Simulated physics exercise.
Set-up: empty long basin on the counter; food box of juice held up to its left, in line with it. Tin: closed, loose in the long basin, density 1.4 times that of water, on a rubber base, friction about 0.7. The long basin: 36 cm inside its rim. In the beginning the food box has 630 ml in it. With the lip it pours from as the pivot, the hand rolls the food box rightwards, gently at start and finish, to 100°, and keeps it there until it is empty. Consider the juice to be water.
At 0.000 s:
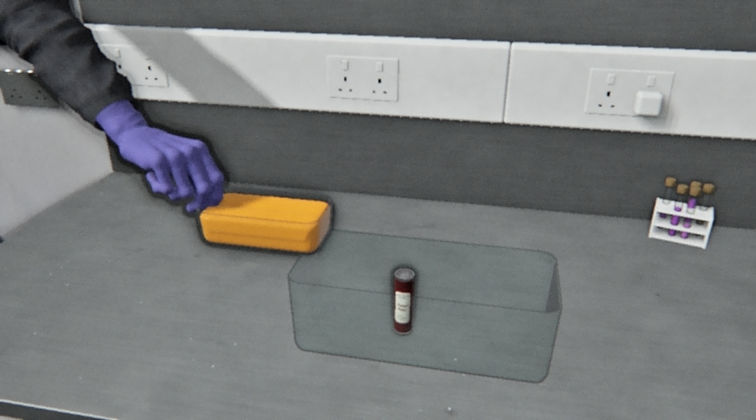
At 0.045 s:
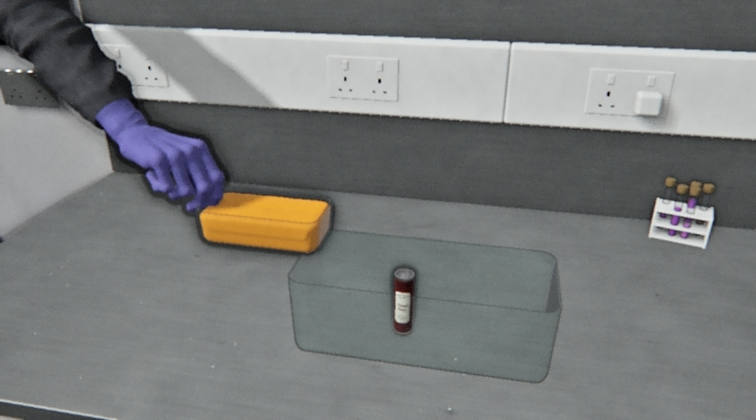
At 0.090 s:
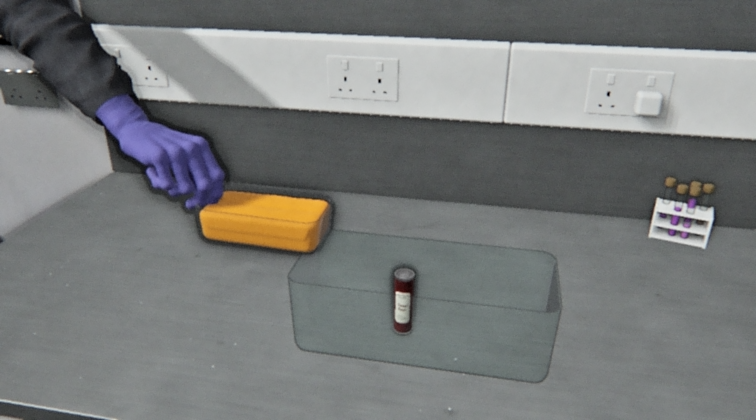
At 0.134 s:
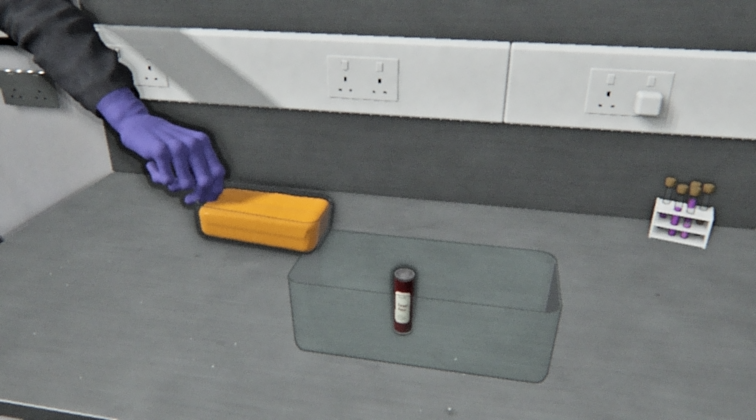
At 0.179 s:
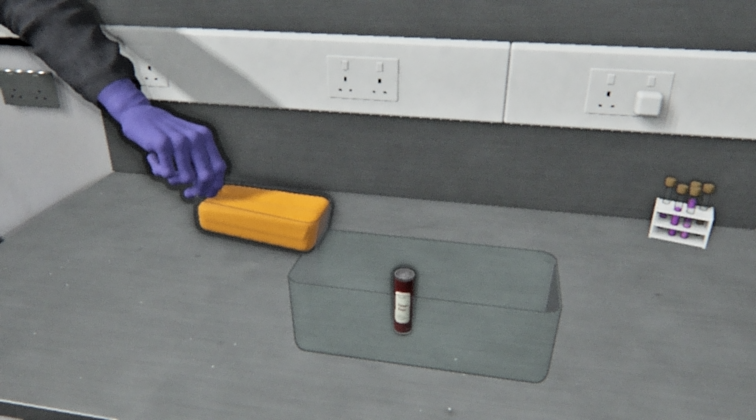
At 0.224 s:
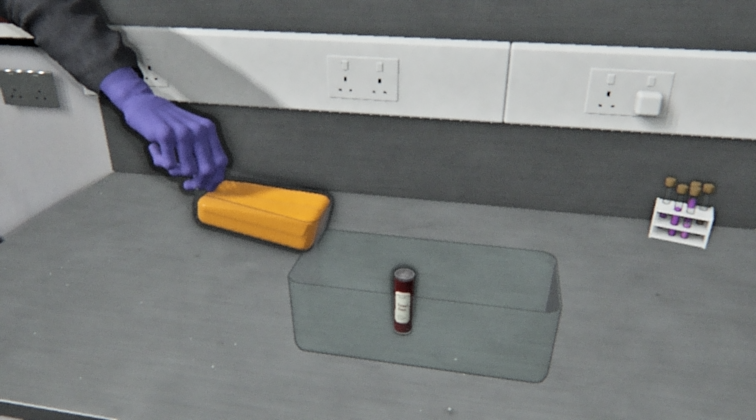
Laboratory counter with a purple-gloved hand slowly tilting an orange box slightly rightwards beside a clear basin holding a dark red tube.
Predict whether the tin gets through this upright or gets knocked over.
Most probably it will lose its balance.
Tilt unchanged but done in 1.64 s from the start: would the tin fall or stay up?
Then it stays up.
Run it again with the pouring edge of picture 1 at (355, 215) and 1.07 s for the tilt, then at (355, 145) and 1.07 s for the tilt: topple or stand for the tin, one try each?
Run one: It does not tip. Run two: It does not tip.
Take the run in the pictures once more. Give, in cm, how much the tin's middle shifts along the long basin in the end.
Looks like roughly 6.5 cm in total.
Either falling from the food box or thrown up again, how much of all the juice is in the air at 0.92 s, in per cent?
About 3 per cent.
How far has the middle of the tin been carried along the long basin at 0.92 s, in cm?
Reading: Roughly 3 cm.
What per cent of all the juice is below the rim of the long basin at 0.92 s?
Some 92 percent of the total.
By 0.63 s the tilt is 63° and 30 per cent is still to pour; the tin stands where it began.
By 0.92 s the tilt is 95° and 4 per cent is still to pour; the tin leans 37°.
By 1.23 s the tilt is 100° and 0 per cent is still to pour; the tin lies on its side.
By 1.57 s the tilt is 100° and 0 per cent is still to pour; the tin lies on its side.
At rest the tin lies on its side.
